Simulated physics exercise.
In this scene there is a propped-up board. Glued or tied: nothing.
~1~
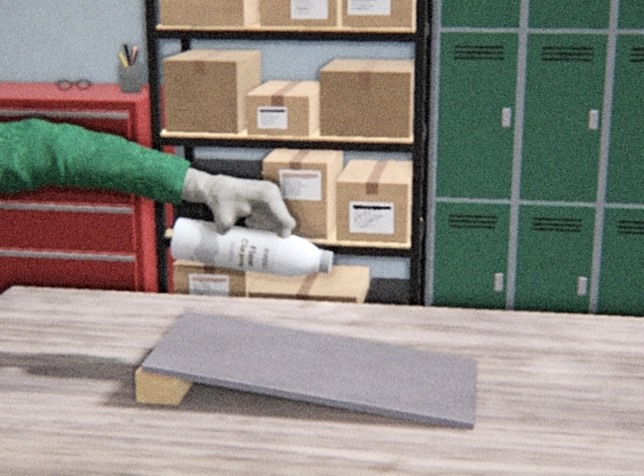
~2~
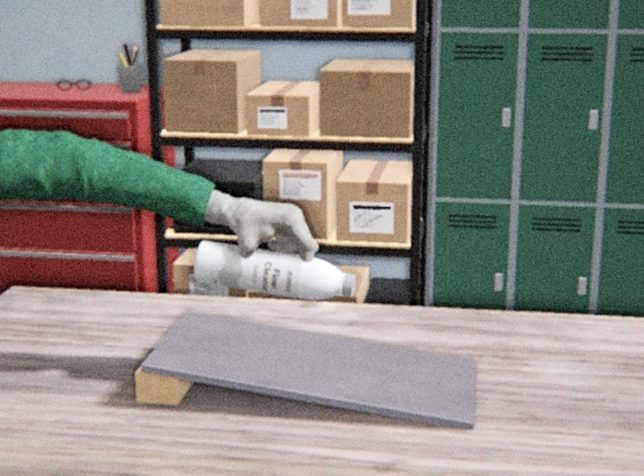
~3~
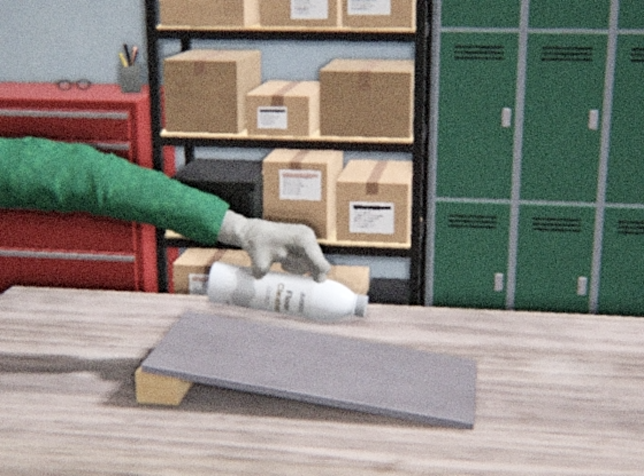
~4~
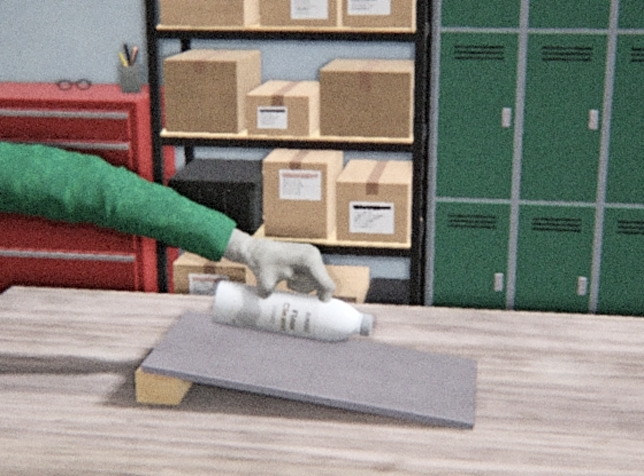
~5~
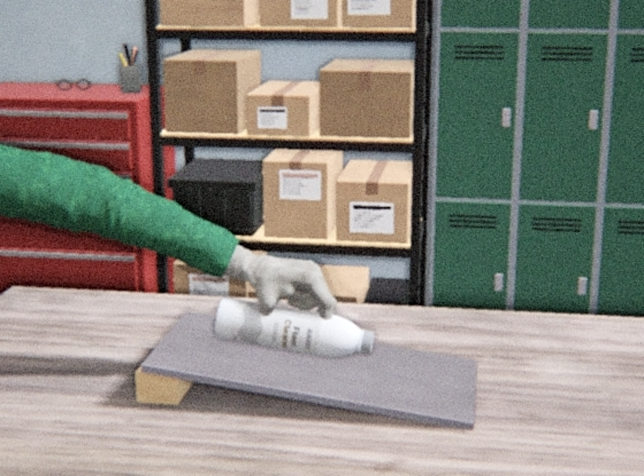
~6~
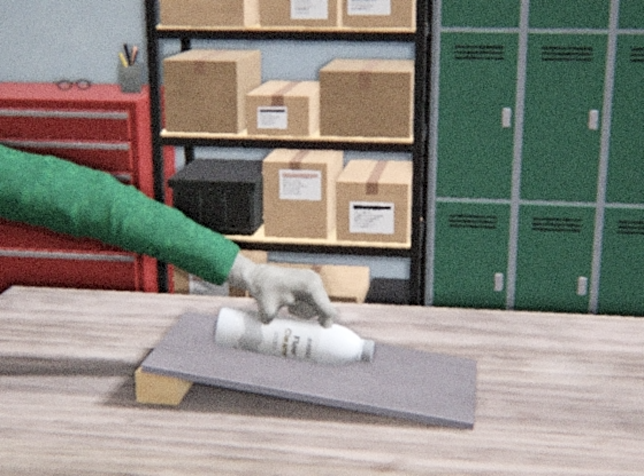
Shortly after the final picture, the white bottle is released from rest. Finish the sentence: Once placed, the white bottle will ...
Once placed, the white bottle will remain where it was set down.
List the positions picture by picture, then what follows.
Coming down; white bottle (253, 251), in the first picture.
Coming down; white bottle (276, 273), in the second picture.
Coming down; white bottle (289, 295), in the third picture.
Coming down; white bottle (294, 313), in the fourth picture.
Coming down; white bottle (295, 330), in the fifth picture.
In place under the hand; white bottle (295, 339), in the sixth picture.
Then, 0.20 s after the last picture, nothing has stirred.
Then, 0.50 s after the last picture, white bottle resting near (295, 339).
At rest, it is in place. Seen from the same camera at the end, white bottle near (295, 339). The white bottle keeps its place.
